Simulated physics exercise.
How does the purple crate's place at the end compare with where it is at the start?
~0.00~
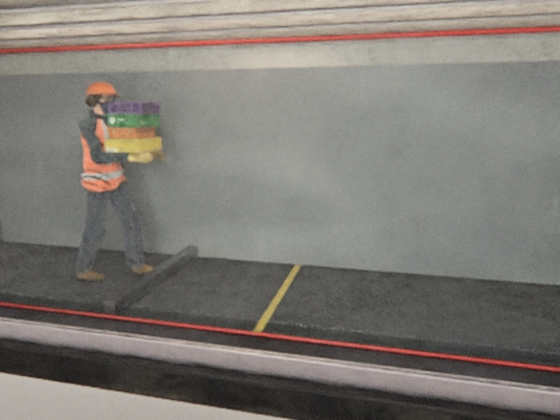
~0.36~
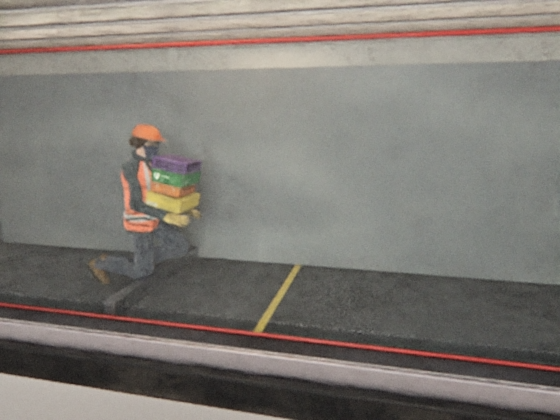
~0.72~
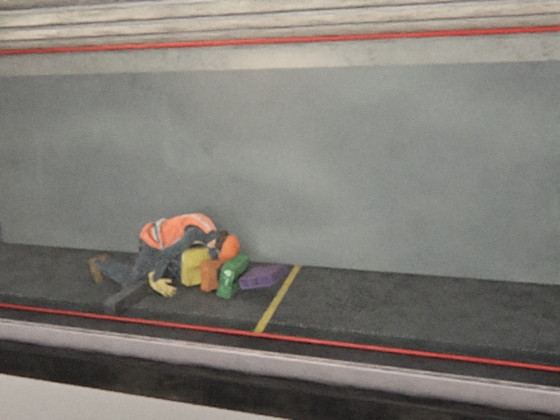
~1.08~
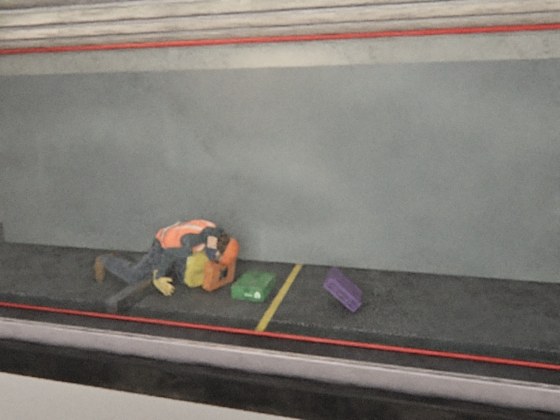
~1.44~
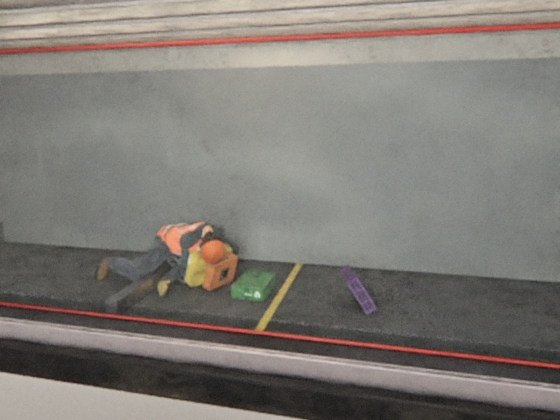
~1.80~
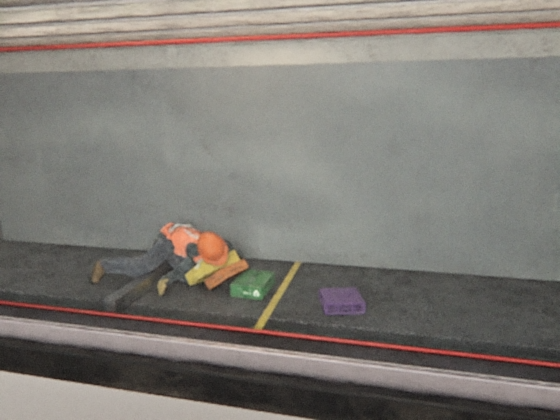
At the start the purple crate is on top of the stack in the courier's arms, at the left. At the end it lies on the floor well to the right, past the yellow line.
